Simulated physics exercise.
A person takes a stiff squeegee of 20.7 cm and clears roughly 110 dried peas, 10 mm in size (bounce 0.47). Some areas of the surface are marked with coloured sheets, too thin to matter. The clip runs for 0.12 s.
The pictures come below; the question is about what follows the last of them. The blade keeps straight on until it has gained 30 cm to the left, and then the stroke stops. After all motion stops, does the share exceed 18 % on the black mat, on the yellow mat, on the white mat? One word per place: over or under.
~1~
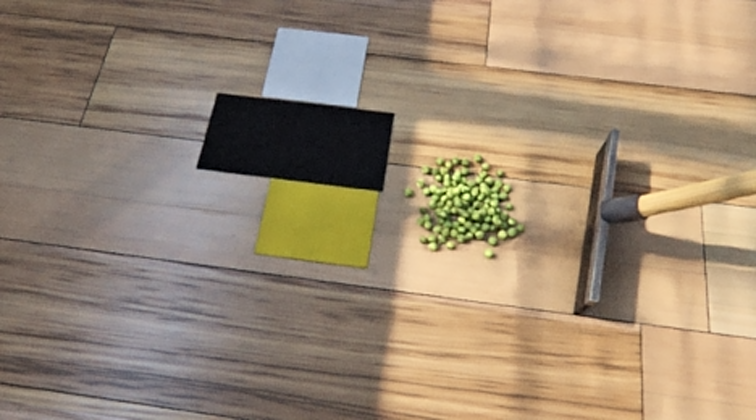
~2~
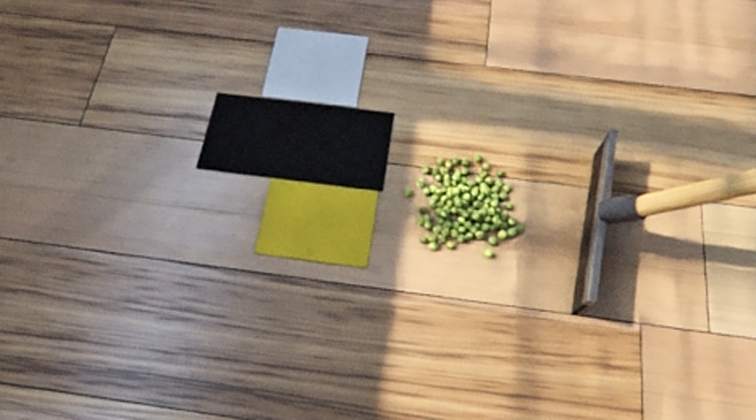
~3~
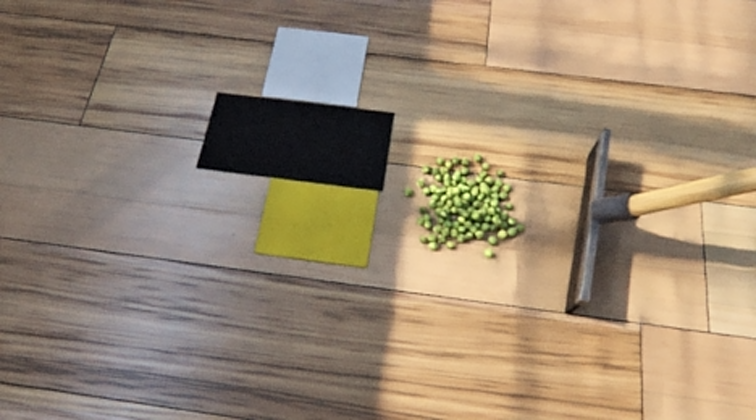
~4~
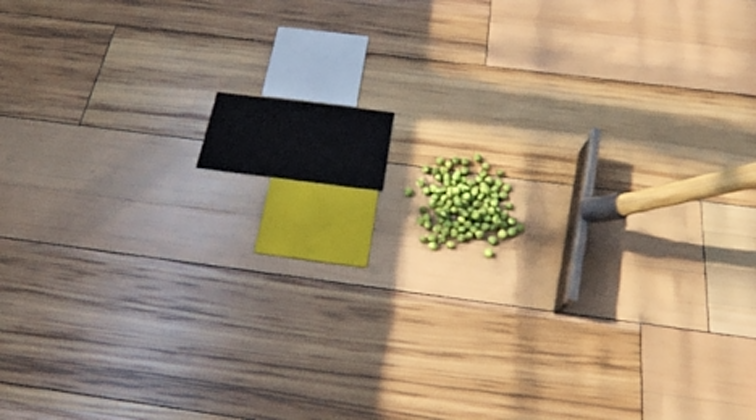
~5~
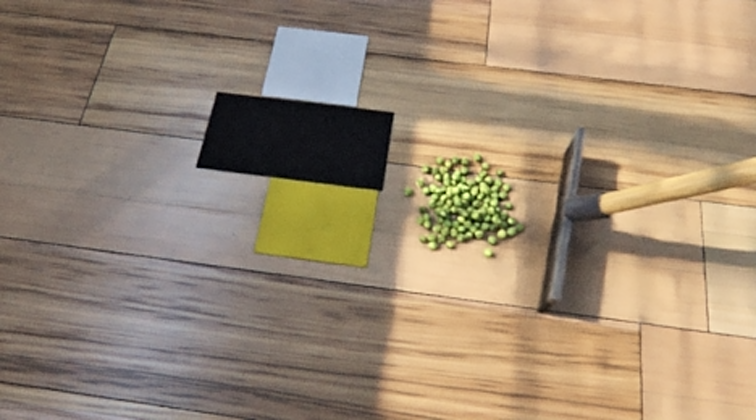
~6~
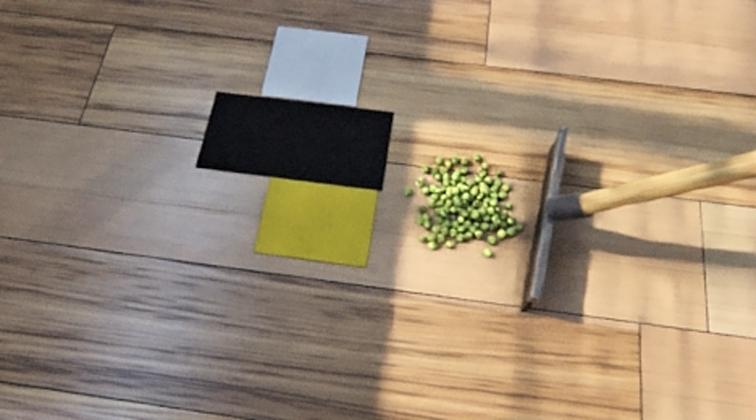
Black mat: Over, yellow mat: Under, white mat: Under.
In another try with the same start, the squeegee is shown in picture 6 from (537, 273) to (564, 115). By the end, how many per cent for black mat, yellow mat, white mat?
At rest the black mat holds 25 %, the yellow mat 0 %, and the white mat 5 %.
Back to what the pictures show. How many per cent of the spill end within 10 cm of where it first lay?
Roughly 0 per cent.
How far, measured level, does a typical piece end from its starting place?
I'd put it at around 32 centimetres.
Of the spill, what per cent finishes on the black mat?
Around 25 in a hundred, I'd say.
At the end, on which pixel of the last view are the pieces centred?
Somewhere near pixel (214, 168).
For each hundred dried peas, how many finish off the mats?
Roughly 70 percent.
Then, 0.19 s after the last picture, squeegee 21 cm from its start, spill 17 cm wide; yellow mat 5 %, black mat 5 %, off the mats 85 %.
Then, 0.39 s after the last picture, squeegee 30 cm from its start, spill 25 cm wide; yellow mat 40 %, black mat 45 %, white mat 5 %, off the mats 10 %.
Then, 0.56 s after the last picture, squeegee 30 cm from its start, spill 30 cm wide; yellow mat 10 %, black mat 40 %, white mat 5 %, off the mats 45 %.
In the end, yellow mat 5 %, black mat 25 %, white mat 5 %, off the mats 70 %.
